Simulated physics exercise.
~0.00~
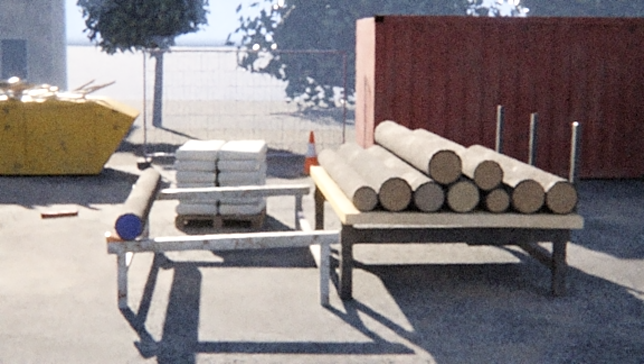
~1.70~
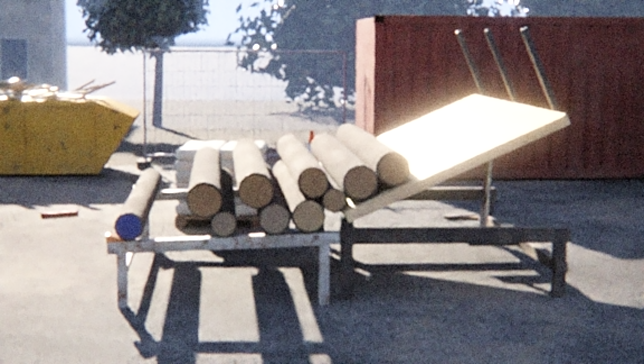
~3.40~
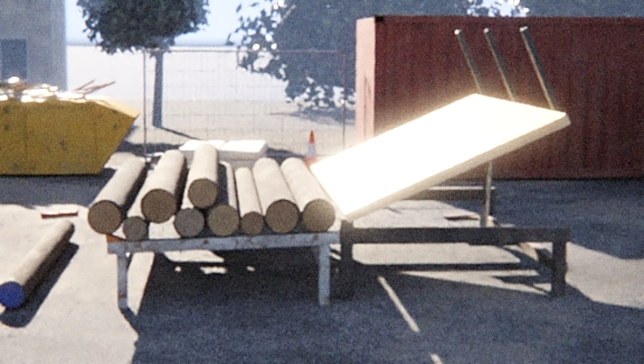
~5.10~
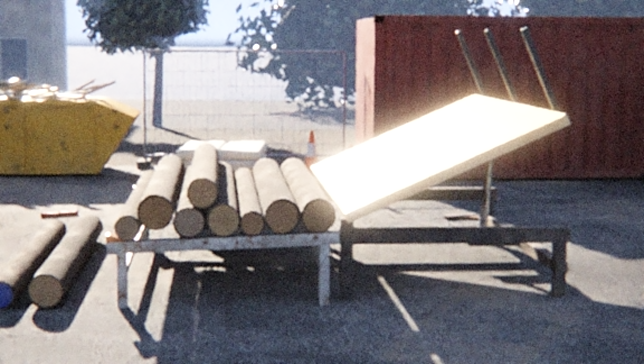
Logs roll left off a tilting deck onto a rack, and two, including the blue-ended one, fall to the ground.
